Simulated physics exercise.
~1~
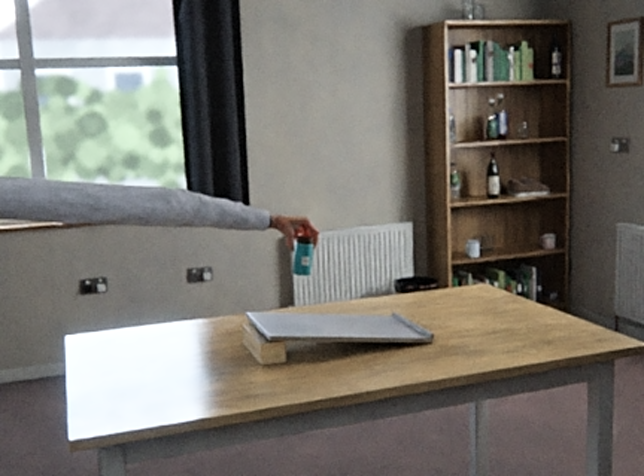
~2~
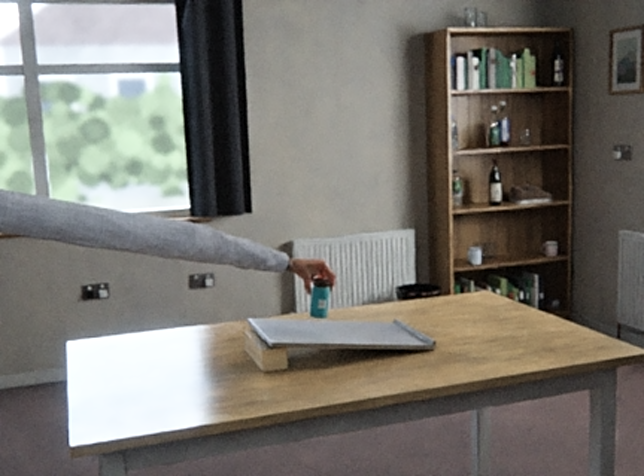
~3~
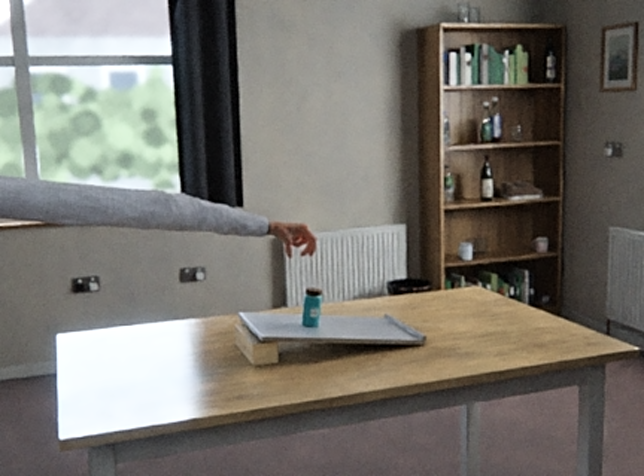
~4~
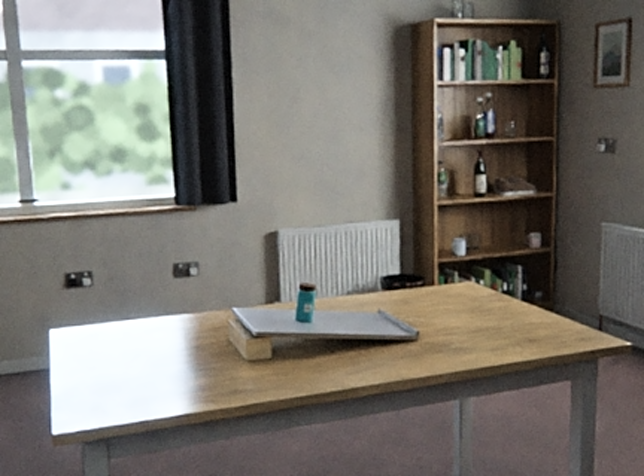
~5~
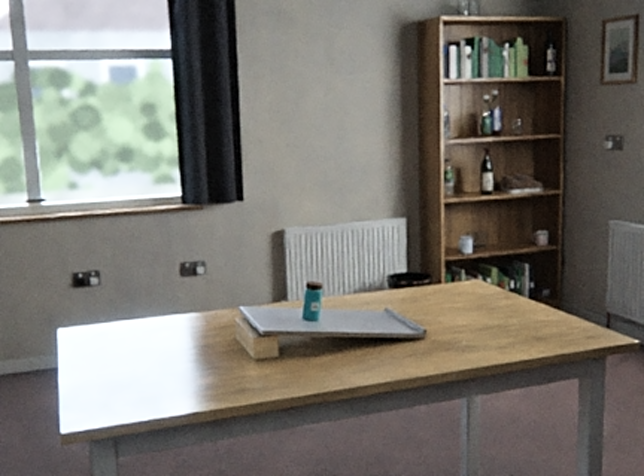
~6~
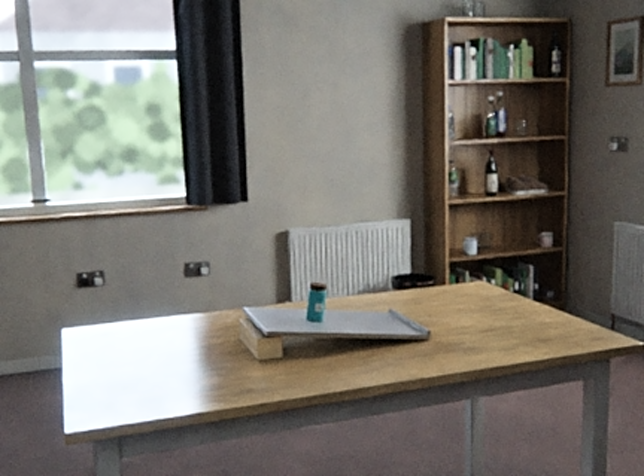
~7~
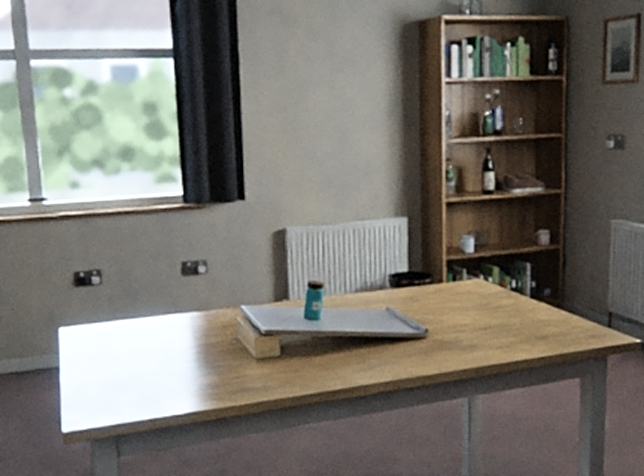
In a grey-walled room with a window at left and a wooden bookcase at right, a slightly swaying camera looks across a pale wooden table. On the table, a flat grey board rests with its left end propped on a small wooden block, so it slopes gently down to the right. An arm in a grey sleeve reaches in from the left, holding a small turquoise shaker with a dark top, and lowers it onto the board. The hand lets go and draws back out of view. The shaker stays where it was put, leaning slightly on the slope, and the board does not move.
